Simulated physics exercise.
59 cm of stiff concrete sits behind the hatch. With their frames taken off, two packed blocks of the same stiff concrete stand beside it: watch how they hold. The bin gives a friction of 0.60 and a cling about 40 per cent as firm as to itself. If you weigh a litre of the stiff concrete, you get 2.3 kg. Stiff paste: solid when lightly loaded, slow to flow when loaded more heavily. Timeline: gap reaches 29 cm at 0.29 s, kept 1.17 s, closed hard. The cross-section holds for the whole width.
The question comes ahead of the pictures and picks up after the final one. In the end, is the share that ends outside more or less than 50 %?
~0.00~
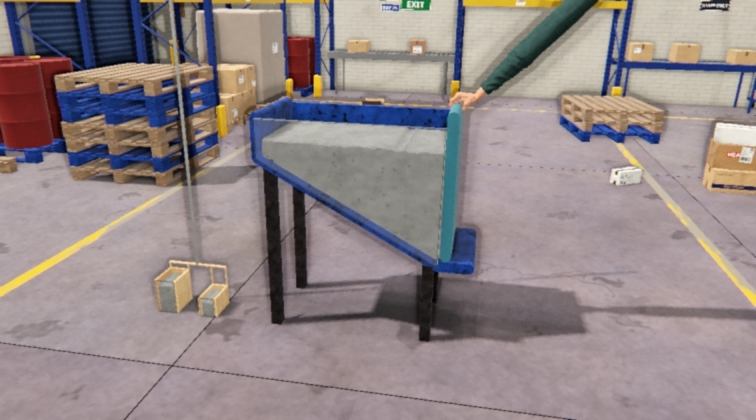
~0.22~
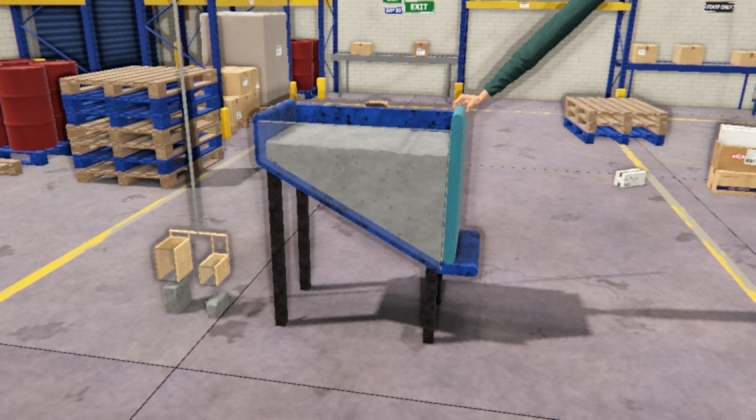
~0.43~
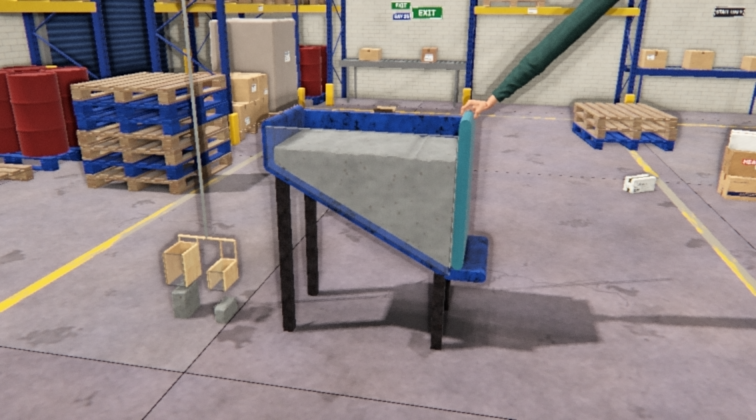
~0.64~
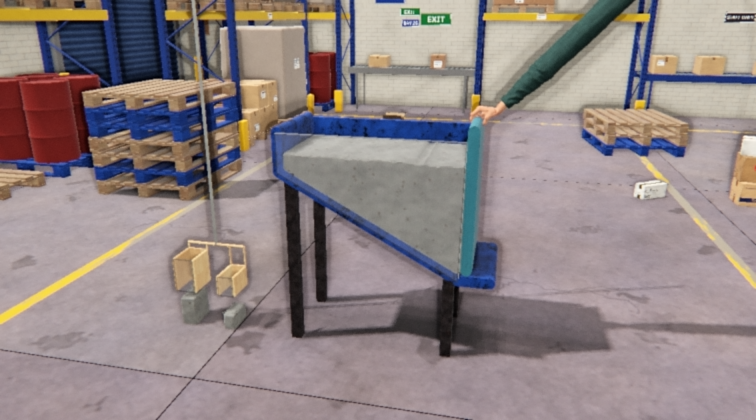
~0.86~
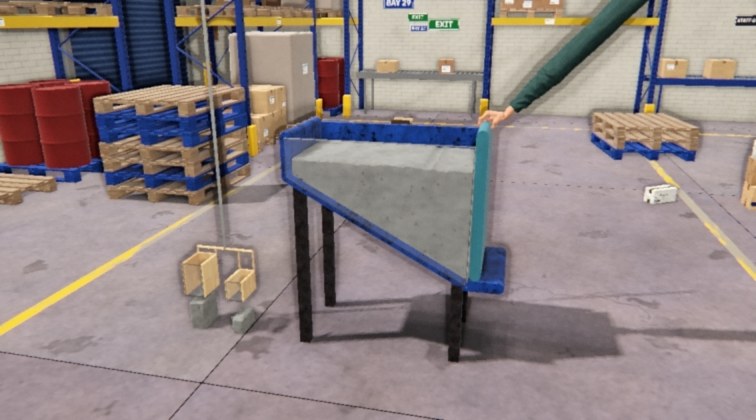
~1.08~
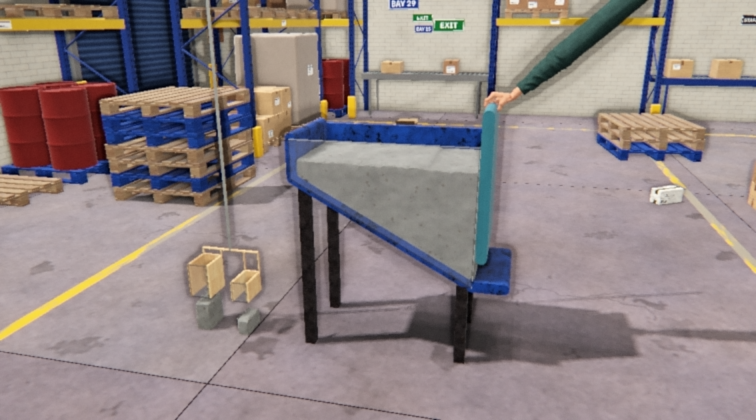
Prediction: Not reaching 50 per cent.
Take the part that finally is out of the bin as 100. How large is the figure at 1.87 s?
I'd put it at around 40 %.
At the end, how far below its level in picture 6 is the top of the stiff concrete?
By my estimate, near 10 cm.
By 1.44 s, the hatch is 29 cm open and 3 % is out.
By 1.87 s, the hatch is 29 cm open and 15 % is out.
By 2.31 s, the hatch is 29 cm open and 26 % is out.
By 2.74 s, the hatch is 7.0 cm open and 37 % is out.
By 3.23 s, at the end, the hatch is shut and 38 % is out.
